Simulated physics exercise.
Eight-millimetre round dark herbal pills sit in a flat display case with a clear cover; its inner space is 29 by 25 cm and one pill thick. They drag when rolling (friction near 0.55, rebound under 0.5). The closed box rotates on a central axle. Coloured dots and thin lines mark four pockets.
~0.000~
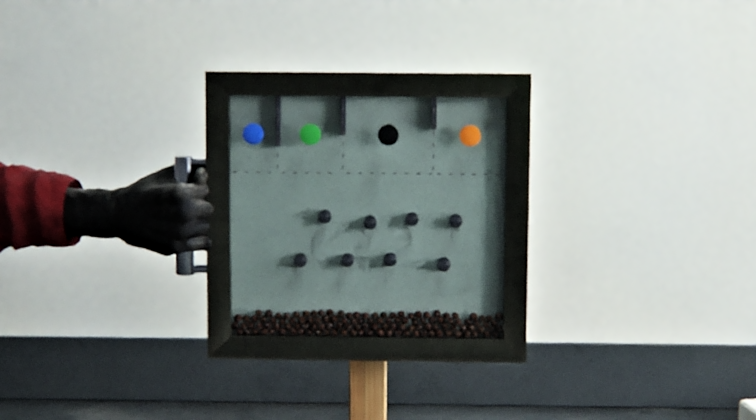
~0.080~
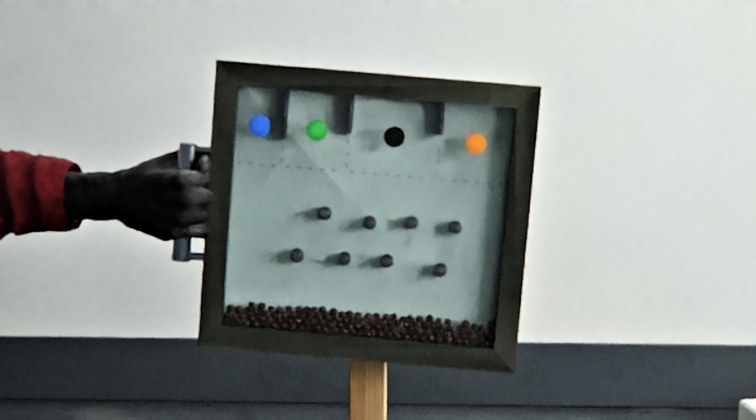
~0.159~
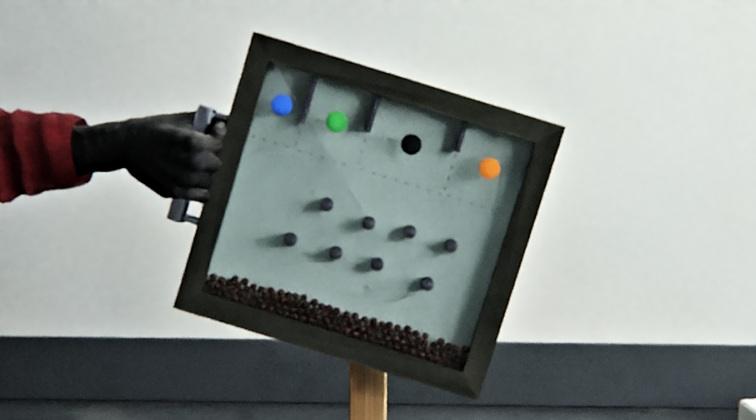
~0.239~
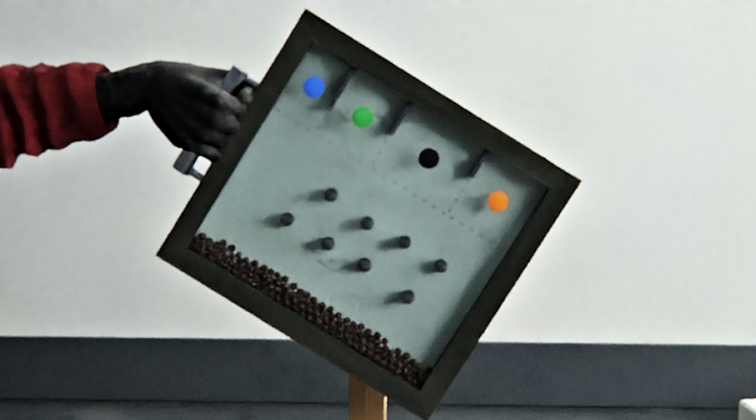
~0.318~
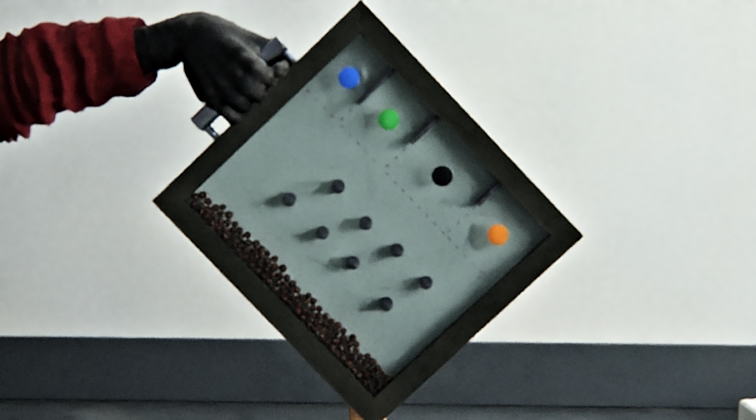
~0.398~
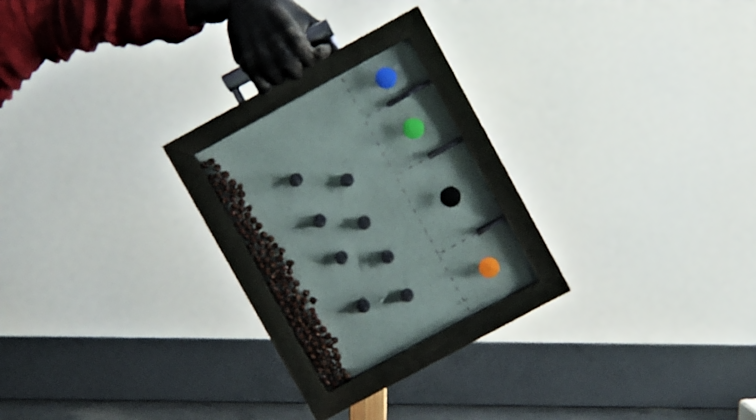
A dark-framed square case turns clockwise on a wooden post against a pale wall with a dark lower band, seen straight on by a still camera. Blue, green, black and orange discs line its top between short dividers, above eight dark pegs and a bed of small dark pills. A black-gloved, red-sleeved hand lifts the left handle, tilting the case steeply as the pills stay banked along its base.
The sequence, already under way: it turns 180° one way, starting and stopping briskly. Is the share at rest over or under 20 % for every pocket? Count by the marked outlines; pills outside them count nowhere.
Orange pocket over, blue pocket under, green pocket under, black pocket over 20 %.
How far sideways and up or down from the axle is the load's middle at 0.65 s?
About 10 cm left and 8 cm below.
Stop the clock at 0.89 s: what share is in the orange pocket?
Roughly 50 per cent.
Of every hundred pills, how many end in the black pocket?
Some 30 per cent.
By 0.65 s, it stands 108° clockwise; the pills' middle is 10 cm left of and 8 cm below the centre; nothing in the marked areas.
By 0.89 s, it stands 153° clockwise; the pills' middle is 9 cm left of and 9 cm below the centre; orange 50 %.
By 1.11 s, it stands 180° clockwise; the pills' middle is 10 cm left of and 8 cm below the centre; orange 75 %, black 15 %.
Settled by 1.9 s, it stands 180° clockwise; orange 65 %, blue 0 %, green 0 %, black 30 %, elsewhere 5 %.
